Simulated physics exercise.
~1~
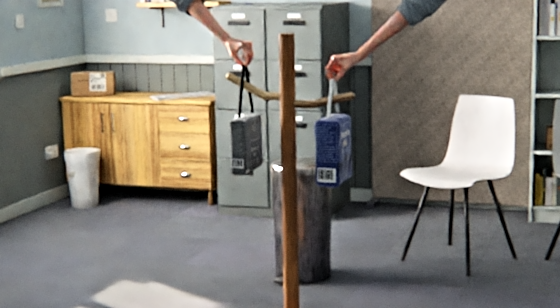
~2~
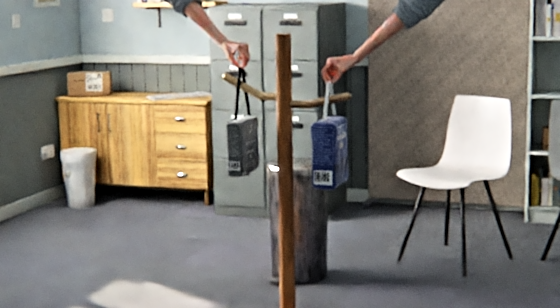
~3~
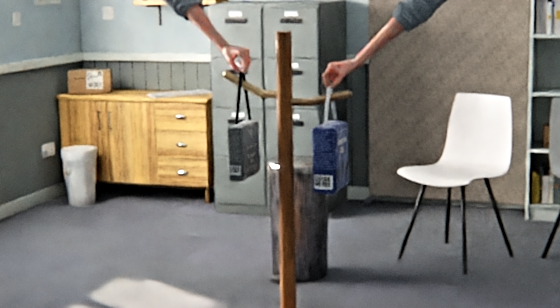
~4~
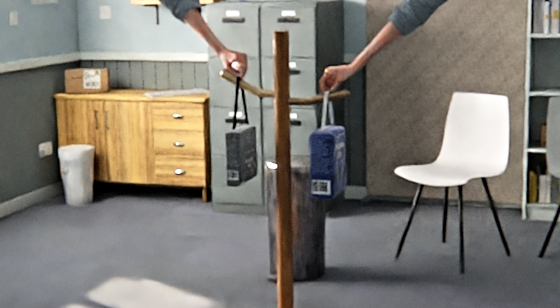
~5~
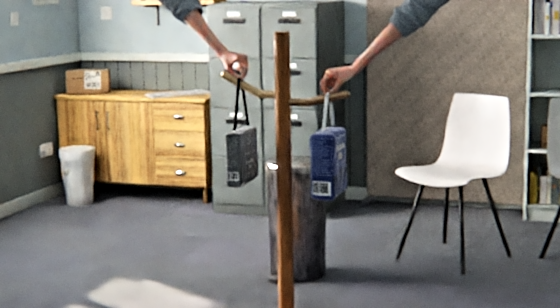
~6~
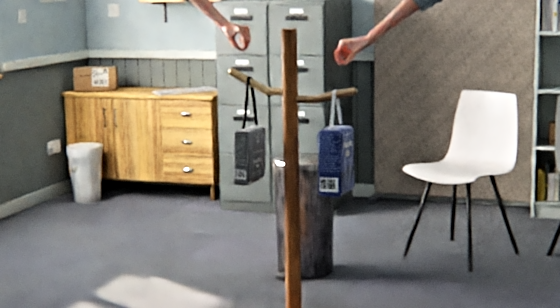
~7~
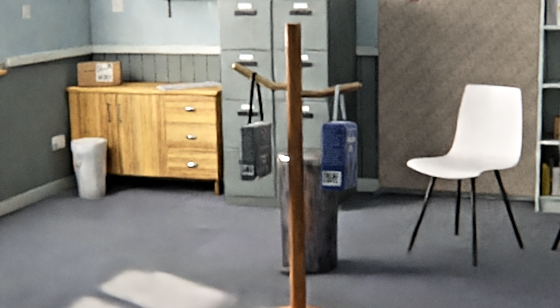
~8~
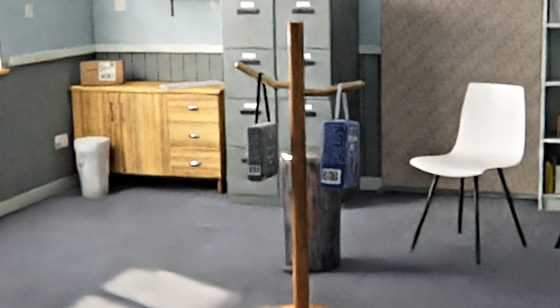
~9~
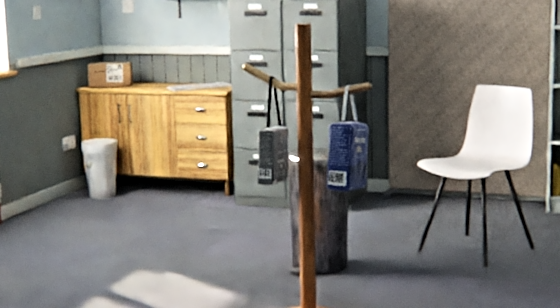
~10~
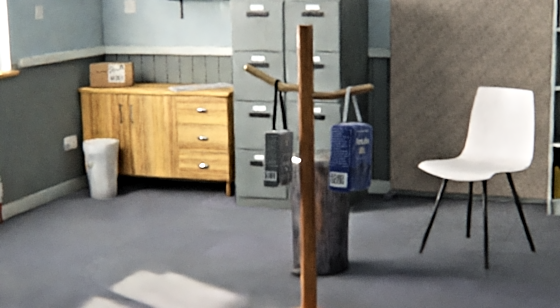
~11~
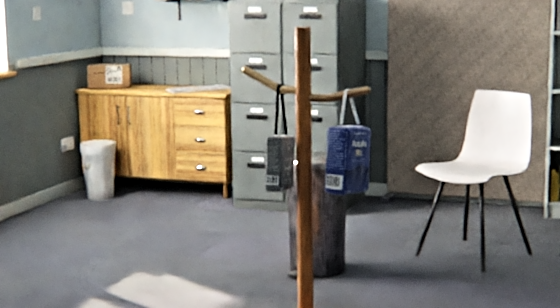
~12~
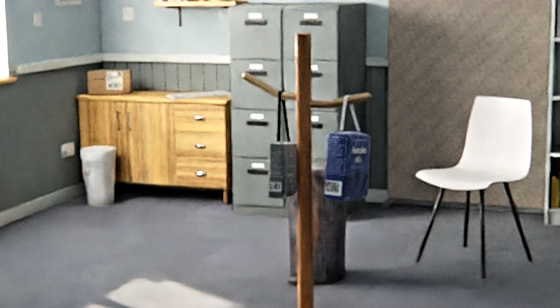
Two hands lowering a grey bag and a blue sack onto pegs on a wooden post, then withdrawing, leaving both hanging.
